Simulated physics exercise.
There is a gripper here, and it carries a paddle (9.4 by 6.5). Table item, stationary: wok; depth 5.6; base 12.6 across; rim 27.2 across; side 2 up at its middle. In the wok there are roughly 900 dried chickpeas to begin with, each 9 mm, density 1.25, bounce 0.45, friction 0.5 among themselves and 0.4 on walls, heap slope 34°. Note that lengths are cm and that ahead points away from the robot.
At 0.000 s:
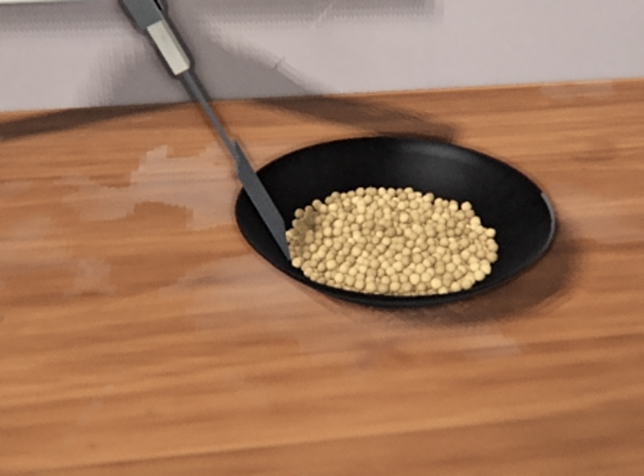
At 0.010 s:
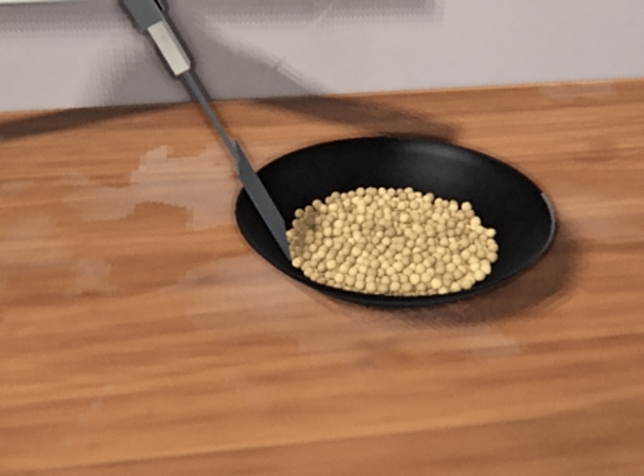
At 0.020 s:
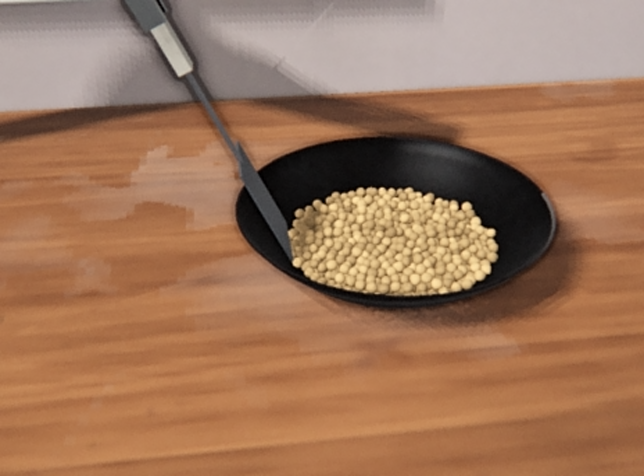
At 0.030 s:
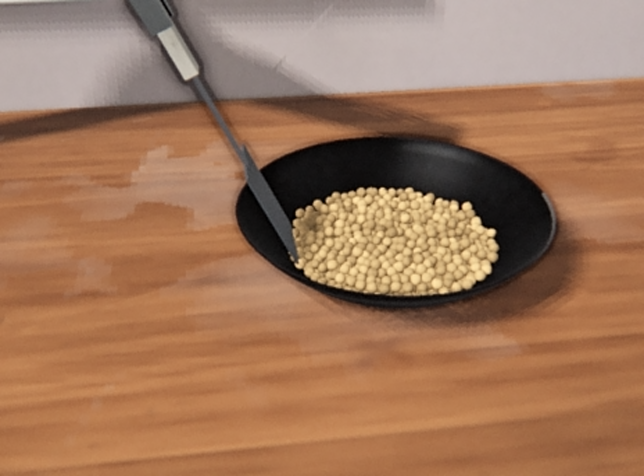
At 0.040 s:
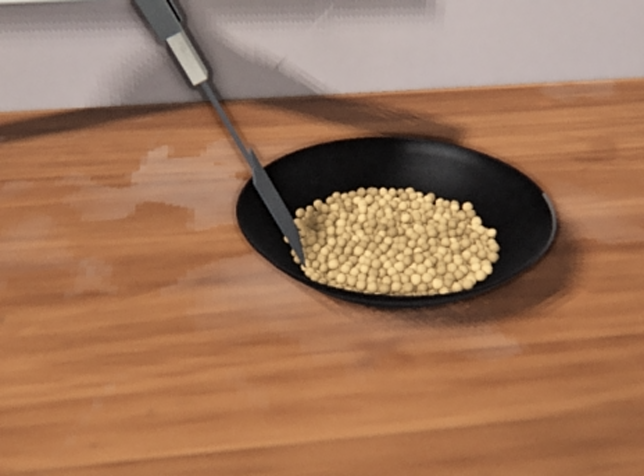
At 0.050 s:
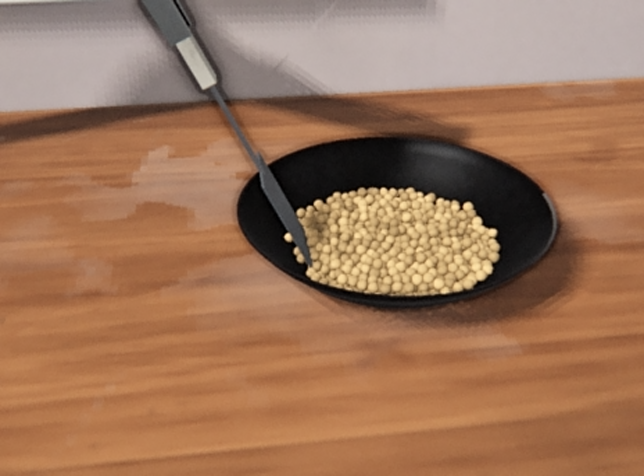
A dark paddle held by a gripper slides slowly a short way to the right inside a shallow black wok, its blade edging into the left side of a heap of dried chickpeas, while the wok rests on a wooden table.
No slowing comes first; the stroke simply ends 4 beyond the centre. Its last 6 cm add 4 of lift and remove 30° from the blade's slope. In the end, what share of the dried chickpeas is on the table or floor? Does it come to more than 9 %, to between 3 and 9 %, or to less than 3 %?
It comes to less than 3 %.
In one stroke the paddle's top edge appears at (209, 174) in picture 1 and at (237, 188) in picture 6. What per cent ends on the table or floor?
Some 0 percent ends up on the table or floor.
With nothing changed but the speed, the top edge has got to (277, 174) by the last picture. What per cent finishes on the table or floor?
My guess is around 5 percent.
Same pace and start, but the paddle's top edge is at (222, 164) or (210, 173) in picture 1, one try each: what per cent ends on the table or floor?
I'd say near 0 per cent for the first and near 0 per cent for the second.
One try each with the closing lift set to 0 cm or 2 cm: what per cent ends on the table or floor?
First try around 0 percent, second try around 0 percent.
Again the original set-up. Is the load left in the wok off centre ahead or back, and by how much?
Forward offset: Roughly 3.5 cm.
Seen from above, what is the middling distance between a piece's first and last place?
I'd put it at close to 3 centimetres.
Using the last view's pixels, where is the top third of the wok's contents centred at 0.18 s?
Around (450, 227).
After 0.12 s, sloping 65°, highest piece 5 above the table; 900 in the wok.
After 0.18 s, sloping 52°, highest piece 10 above the table; 900 in the wok.
After 0.42 s, sloping 35°, highest piece 5 above the table; 898 in the wok, 1 on the table or floor, 1 on the blade or in flight.
After 1.47 s, sloping 35°, highest piece 5 above the table; 898 in the wok, 2 on the table or floor.
In the end, 898 in the wok, 2 on the table or floor. That is 0 % on the table or floor.
